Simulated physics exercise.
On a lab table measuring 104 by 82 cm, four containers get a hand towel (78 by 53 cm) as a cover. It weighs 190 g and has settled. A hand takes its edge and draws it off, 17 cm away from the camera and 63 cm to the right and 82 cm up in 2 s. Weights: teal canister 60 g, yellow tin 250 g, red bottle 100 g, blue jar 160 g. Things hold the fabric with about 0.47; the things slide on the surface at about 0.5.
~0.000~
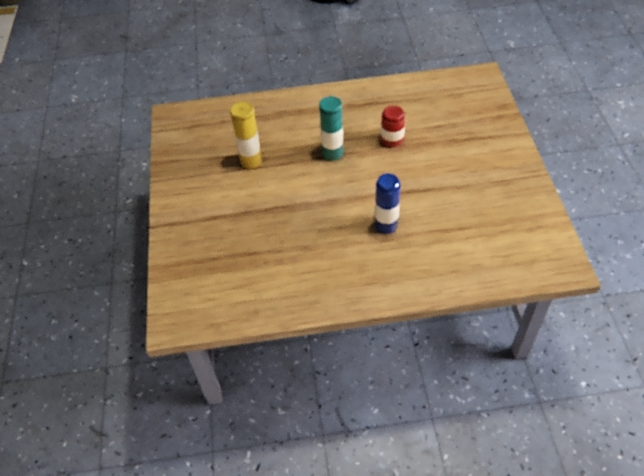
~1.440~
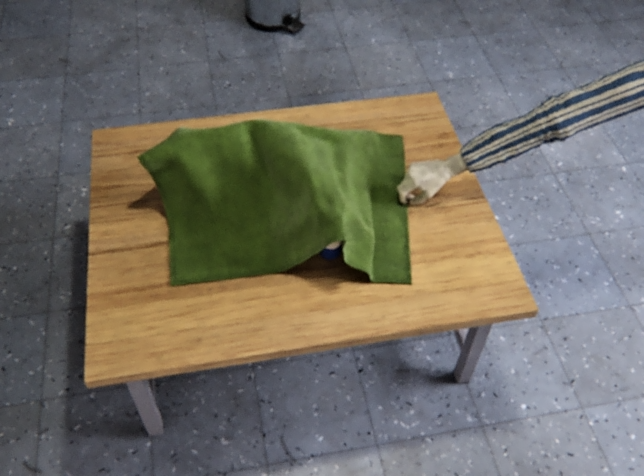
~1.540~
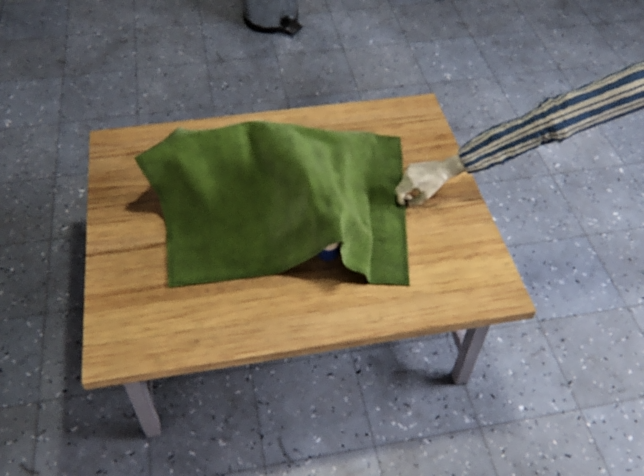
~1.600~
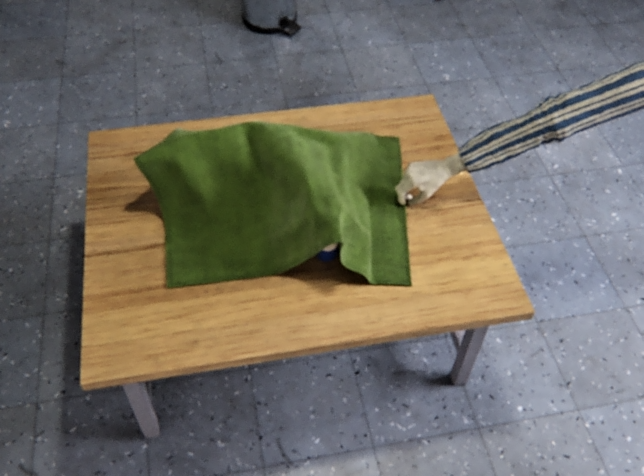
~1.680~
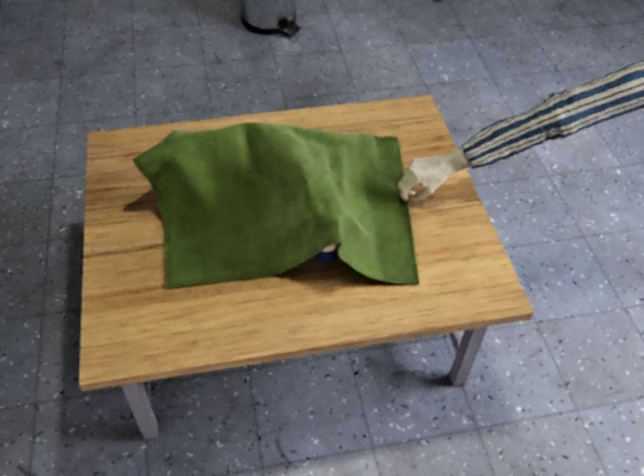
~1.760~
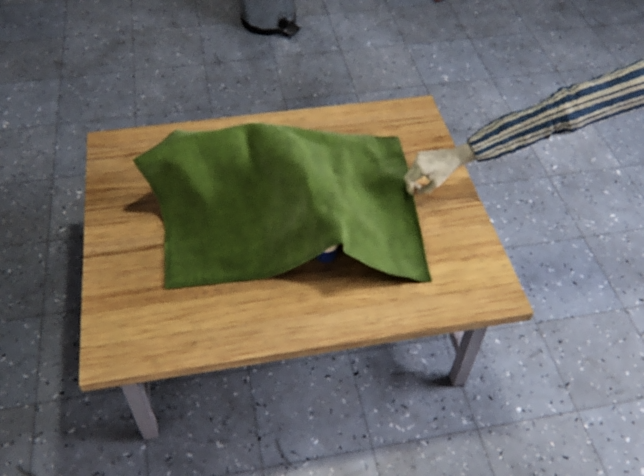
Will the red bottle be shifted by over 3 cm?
Verdict: The red bottle moves.
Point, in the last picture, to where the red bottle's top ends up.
Near (369, 157).
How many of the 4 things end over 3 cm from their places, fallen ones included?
That makes 4.
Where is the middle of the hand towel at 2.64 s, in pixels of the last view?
Around (435, 98).
By 2.2 s, middle of the hand towel at (331, 150); blue jar 5 cm off its start, teal canister 5 cm off its start, yellow tin 4 cm off its start.
By 2.6 s, middle of the hand towel at (435, 98); red bottle 2 cm off its start, blue jar on its side, 15 cm off its start, yellow tin on its side, 13 cm off its start.
By 3.1 s, middle of the hand towel at (574, 42); red bottle on its side, 11 cm off its start at (369, 157), teal canister on its side, 31 cm off its start at (386, 197), blue jar on its side, 24 cm off its start at (425, 250).
By 3.5 s, middle of the hand towel at a place out of view; red bottle on its side, 11 cm off its start, teal canister on its side, 47 cm off its start, blue jar on its side, 35 cm off its start.
By 4.3 s, middle of the hand towel at a place out of view; red bottle on its side, 11 cm off its start at (369, 157), teal canister over the edge, blue jar over the edge, yellow tin on its side, 22 cm off its start at (234, 135).
